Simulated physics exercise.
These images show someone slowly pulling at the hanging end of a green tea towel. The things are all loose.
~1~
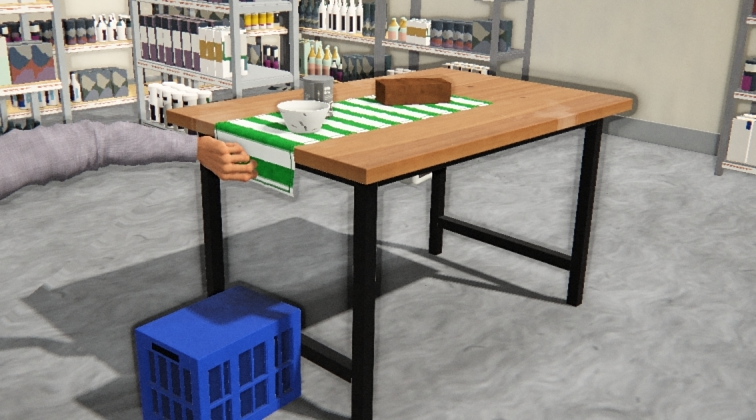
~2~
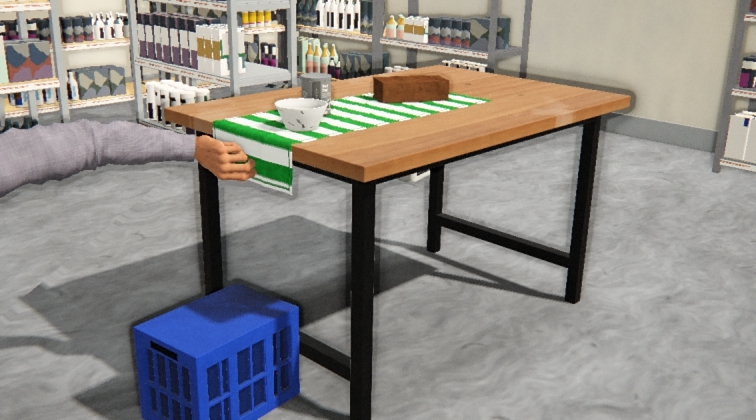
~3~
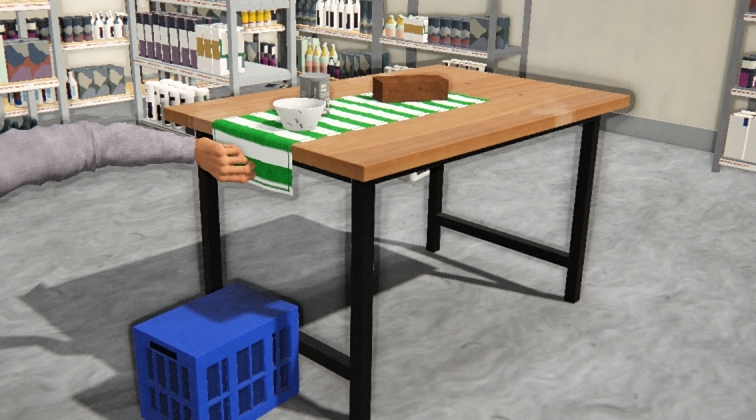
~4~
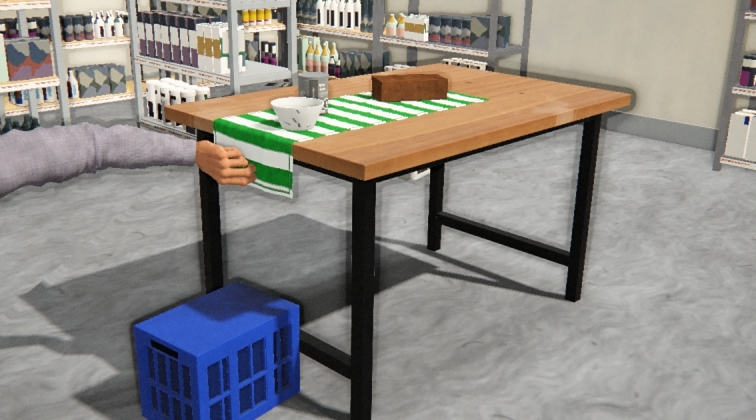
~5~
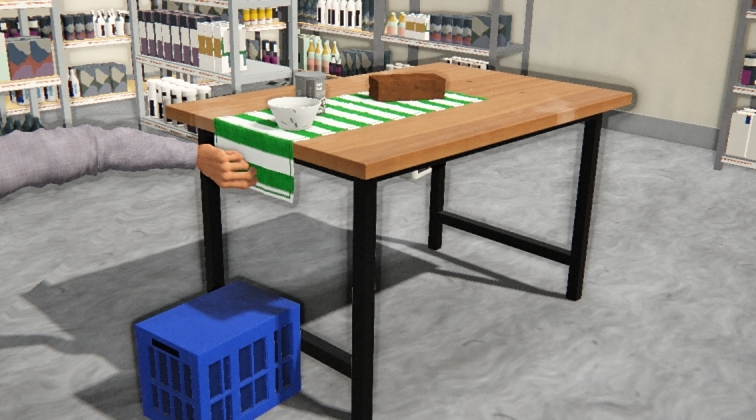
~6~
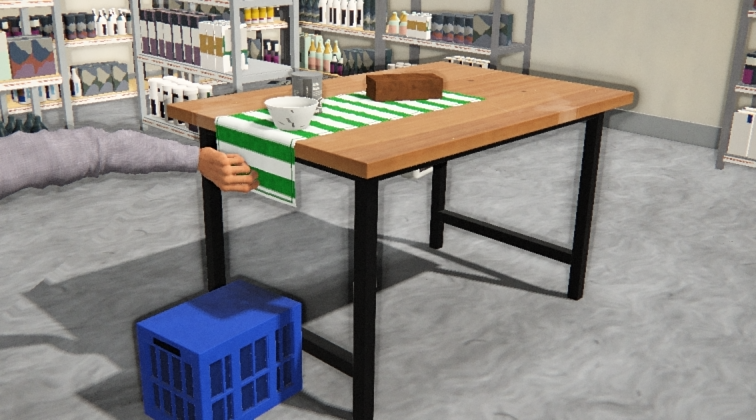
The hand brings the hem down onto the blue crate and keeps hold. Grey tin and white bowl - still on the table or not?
Grey tin: Not on it; white bowl: Not on it.
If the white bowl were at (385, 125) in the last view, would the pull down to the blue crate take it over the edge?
Looks like it doesn't come off.
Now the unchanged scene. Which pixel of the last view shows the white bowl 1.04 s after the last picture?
About (232, 283).
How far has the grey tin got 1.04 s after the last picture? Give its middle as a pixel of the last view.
Near (252, 102).
Then, 1.04 s after the last picture, hem going down; tin carried along near (252, 102); bowl down below near (232, 283).
Then, 1.84 s after the last picture, hem on the crate; tin down below near (195, 273); bowl down below near (232, 283).
At rest, hem on the crate; tin down below near (195, 273); bowl down below near (232, 283). The grey tin is carried off the end and the white bowl falls off.
